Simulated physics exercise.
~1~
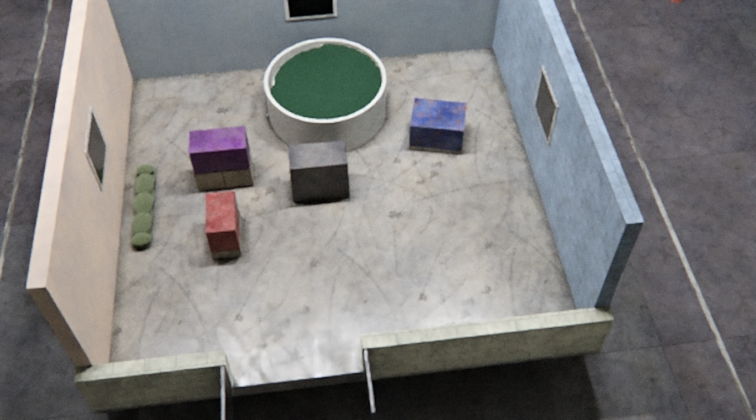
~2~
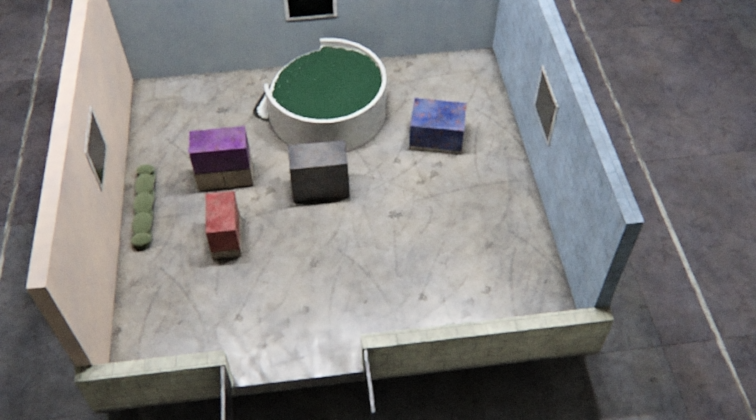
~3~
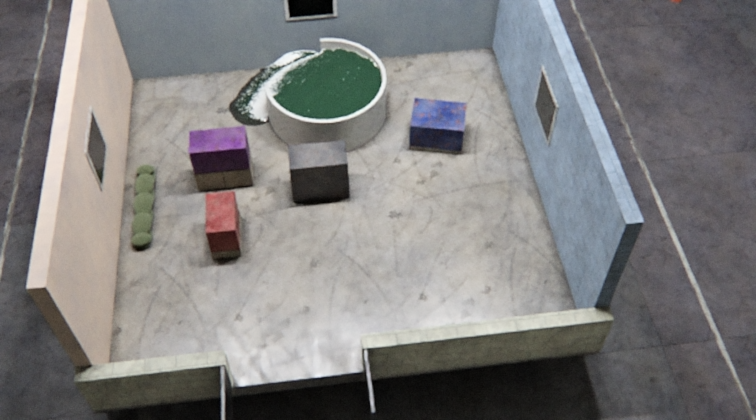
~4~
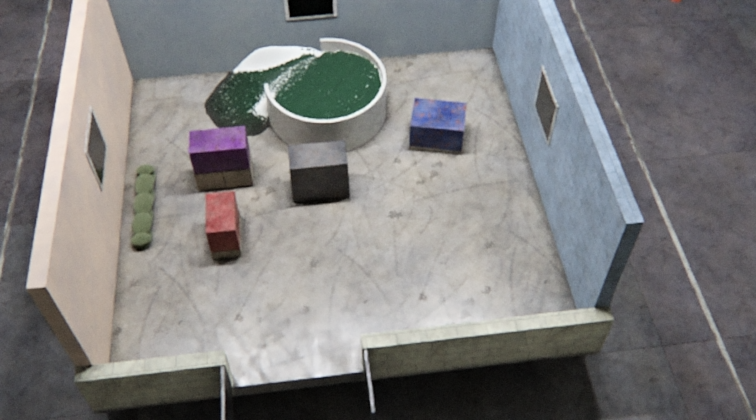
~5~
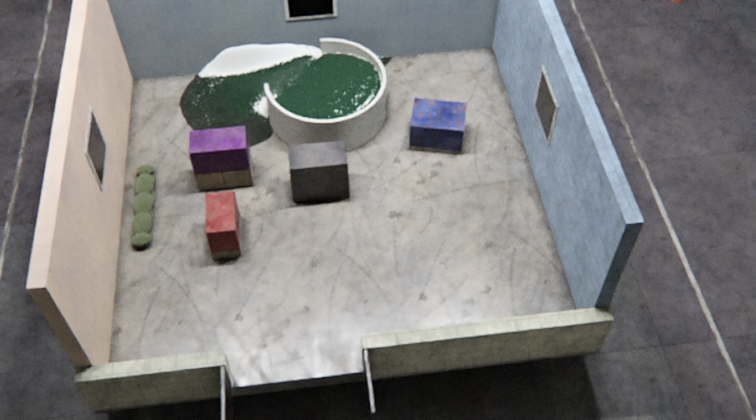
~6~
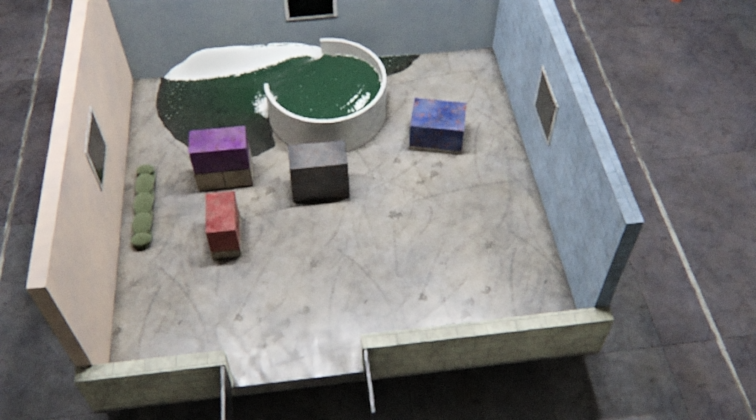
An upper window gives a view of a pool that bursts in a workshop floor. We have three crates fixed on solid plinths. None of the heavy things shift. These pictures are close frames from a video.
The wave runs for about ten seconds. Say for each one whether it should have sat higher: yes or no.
Red crate - no; blue crate - no; purple crate - no.
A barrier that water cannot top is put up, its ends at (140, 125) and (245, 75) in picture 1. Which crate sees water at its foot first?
Looks like the purple-painted one.
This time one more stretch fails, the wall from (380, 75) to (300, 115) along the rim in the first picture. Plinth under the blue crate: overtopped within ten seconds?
As it turns out, the blue one is swamped.
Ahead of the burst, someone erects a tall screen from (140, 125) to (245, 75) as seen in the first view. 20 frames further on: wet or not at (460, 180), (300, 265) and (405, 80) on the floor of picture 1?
Taking the three spots in order: Spared, spared, soaked.
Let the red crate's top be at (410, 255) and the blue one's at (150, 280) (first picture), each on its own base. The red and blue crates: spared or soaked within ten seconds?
I'd bet the red one stays clear and the blue one is inundated.
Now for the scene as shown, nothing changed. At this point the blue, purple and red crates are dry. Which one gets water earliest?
The one in purple, I say.
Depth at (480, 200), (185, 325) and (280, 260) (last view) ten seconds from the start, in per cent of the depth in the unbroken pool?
Around 4, 10 and 4 %.
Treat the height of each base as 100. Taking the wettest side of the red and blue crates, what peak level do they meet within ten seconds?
Some 70 and 70 % respectively.
A moment on, water covers 20 % of the floor; the red crate not reached, the blue crate not reached, the purple crate water round its plinth.
Next, water covers 25 % of the floor; the red crate not reached, the blue crate not reached, the purple crate water round its plinth.
Then, water covers 45 % of the floor; the red crate water round its plinth, the blue crate water round its plinth, the purple crate water round its plinth.
Later, water covers 75 % of the floor; the red crate water round its plinth, the blue crate water round its plinth, the purple crate water round its plinth.
In the end, water covers 100 % of the floor; the red crate stayed above the water, the blue crate stayed above the water, the purple crate stayed above the water.
